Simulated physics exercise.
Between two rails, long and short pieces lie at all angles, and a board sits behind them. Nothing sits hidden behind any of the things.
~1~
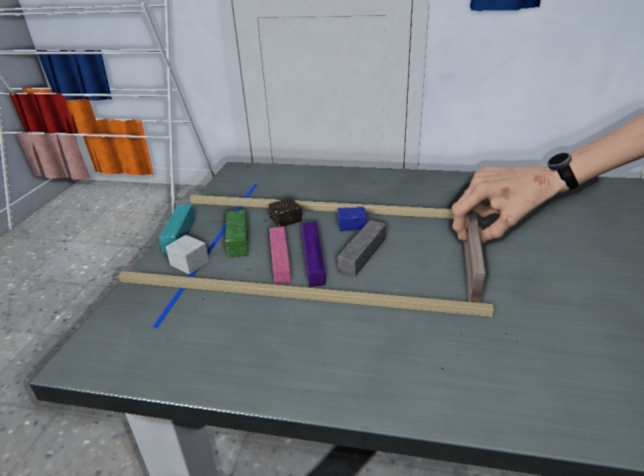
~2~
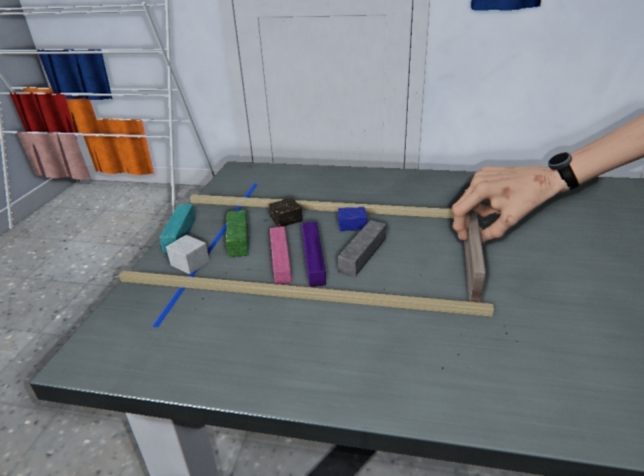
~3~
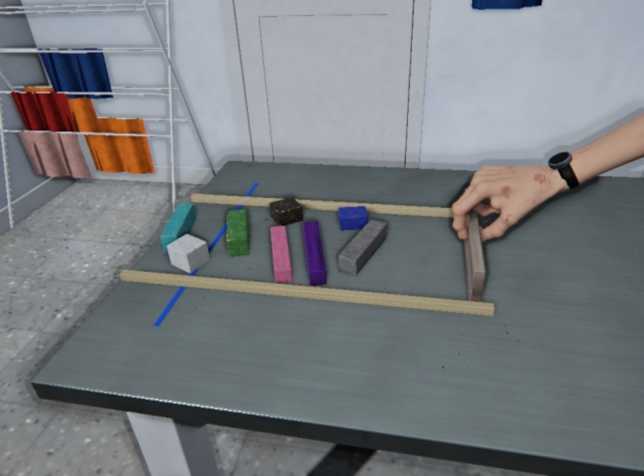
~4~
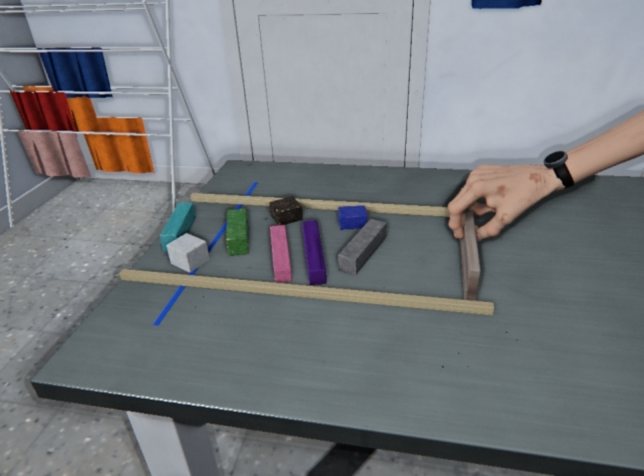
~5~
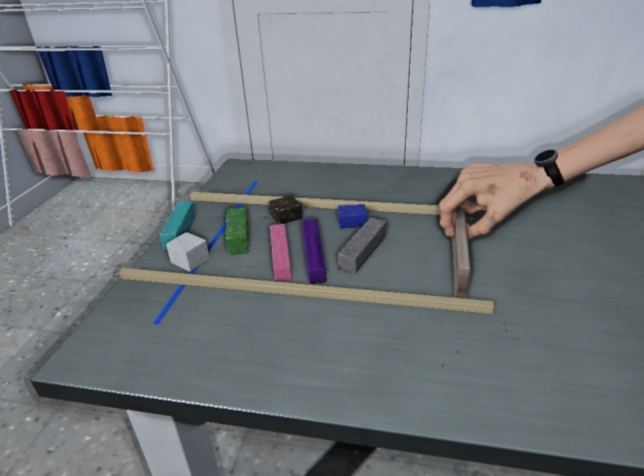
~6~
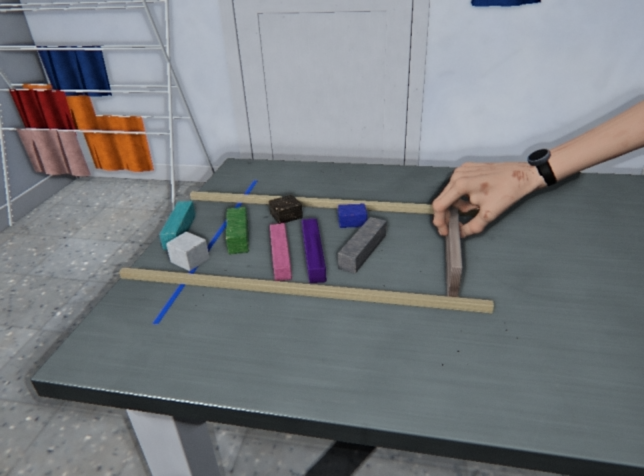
A hand slides an upright board slightly left between two rails, toward scattered colored blocks.
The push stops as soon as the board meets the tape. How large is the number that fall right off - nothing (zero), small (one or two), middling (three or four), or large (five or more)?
Small - one or two.
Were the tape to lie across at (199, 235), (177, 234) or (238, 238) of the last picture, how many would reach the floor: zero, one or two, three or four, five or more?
Counts for the three tries are three or four, five or over and none.
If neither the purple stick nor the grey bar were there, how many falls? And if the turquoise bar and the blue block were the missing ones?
Fallen: 0 in the first try, 0 in the other.
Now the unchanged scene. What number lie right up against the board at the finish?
2 of them.
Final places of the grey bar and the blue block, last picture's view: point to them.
Roughly at (205, 233) and at (221, 206), in that order.
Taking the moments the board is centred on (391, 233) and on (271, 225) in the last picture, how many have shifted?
Up to then 0, and up to the other point 6.
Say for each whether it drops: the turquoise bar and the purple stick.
Turquoise bar: Off the edge; purple stick: Still on top.
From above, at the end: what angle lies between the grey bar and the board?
About 0°.
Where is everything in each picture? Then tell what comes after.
In the first picture, turquoise bar (178, 228); white block (188, 255); green bar (237, 233); board (471, 242); tape (216, 240).
In the second picture, white block (188, 254); black block (286, 212).
In the third picture, green bar (238, 232); blue block (353, 218).
In the fourth picture, turquoise bar (179, 226); grey bar (364, 246).
In the fifth picture, white block (188, 251); board (459, 238).
In the sixth picture, turquoise bar (179, 224); white block (188, 251); green bar (238, 230); board (452, 237); tape (217, 236).
Soon after, none off yet; turquoise bar at rest near (179, 224); white block at rest near (188, 251); green bar at rest near (238, 230).
Then, none off yet; turquoise bar moving near (176, 224); white block moved about its own width near (169, 251); green bar moved about its own width near (194, 227).
At rest, the number that fall off is one or two; fallen, turquoise bar.
